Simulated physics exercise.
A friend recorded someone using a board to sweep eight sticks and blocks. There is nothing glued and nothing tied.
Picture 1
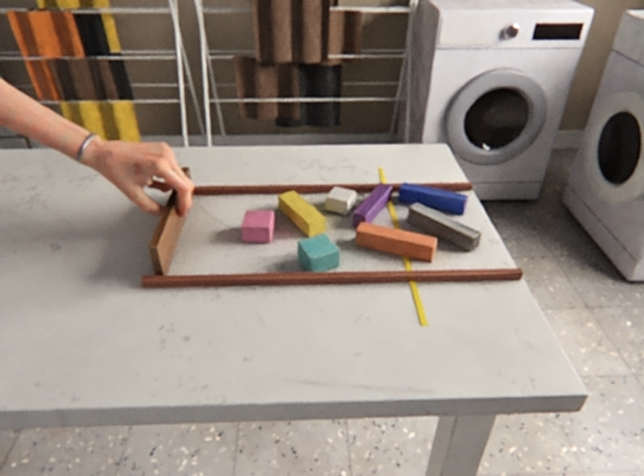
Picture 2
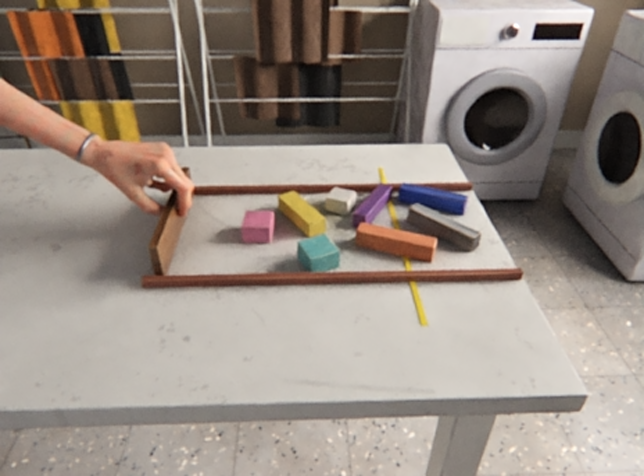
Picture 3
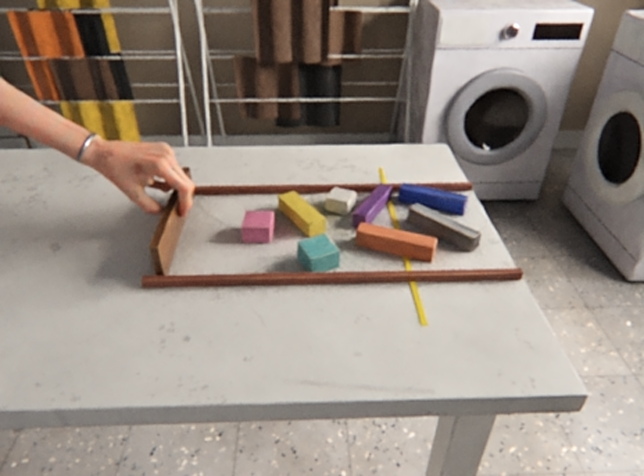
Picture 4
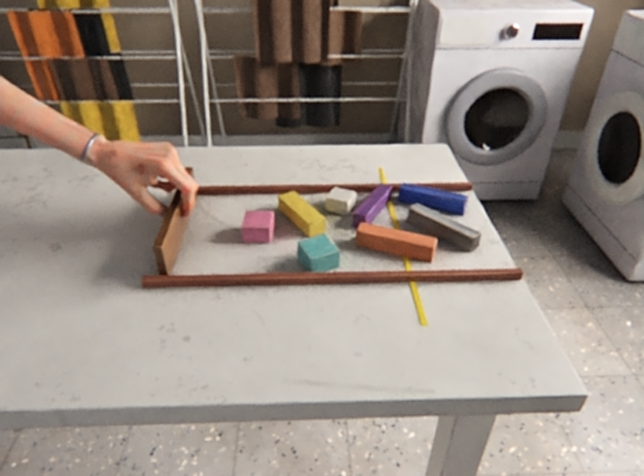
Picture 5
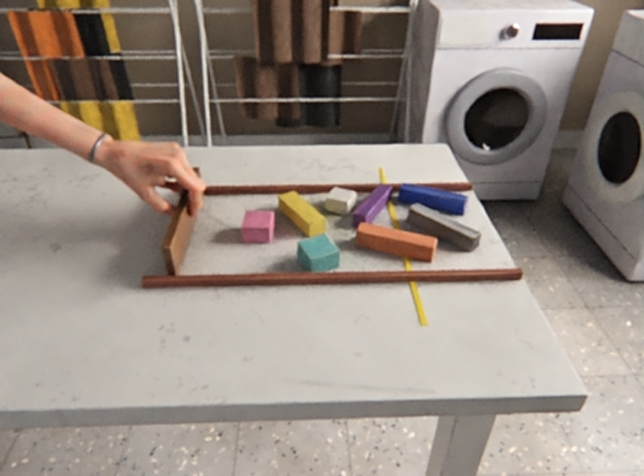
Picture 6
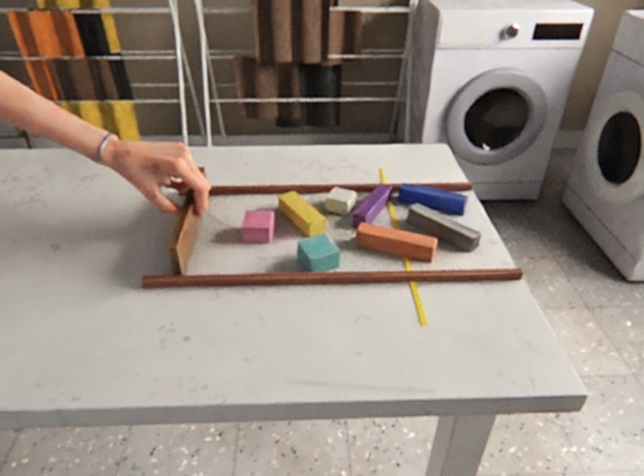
A hand sliding a wooden board slightly right between two rails on a table, the colourful sticks and blocks ahead lying still.
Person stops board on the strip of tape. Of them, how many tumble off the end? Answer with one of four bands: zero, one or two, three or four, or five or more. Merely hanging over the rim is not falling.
Zero.
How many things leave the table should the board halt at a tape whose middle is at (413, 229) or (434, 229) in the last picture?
On the floor, 1 then 2.
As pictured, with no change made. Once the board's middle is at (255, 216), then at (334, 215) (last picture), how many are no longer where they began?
Counts: 1, 6.
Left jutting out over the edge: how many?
That'd be 1.
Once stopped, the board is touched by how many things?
It touches 3.
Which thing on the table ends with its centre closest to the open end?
The blue stick is the one you want.
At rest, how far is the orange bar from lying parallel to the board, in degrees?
About 50° out of line.
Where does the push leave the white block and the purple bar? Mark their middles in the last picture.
The white block stops around (417, 194); the purple bar around (448, 203).
A little later, none off yet; blue stick at rest near (433, 199); grey stick at rest near (443, 227); orange bar at rest near (395, 242).
When it is over, the number that fall off is zero.
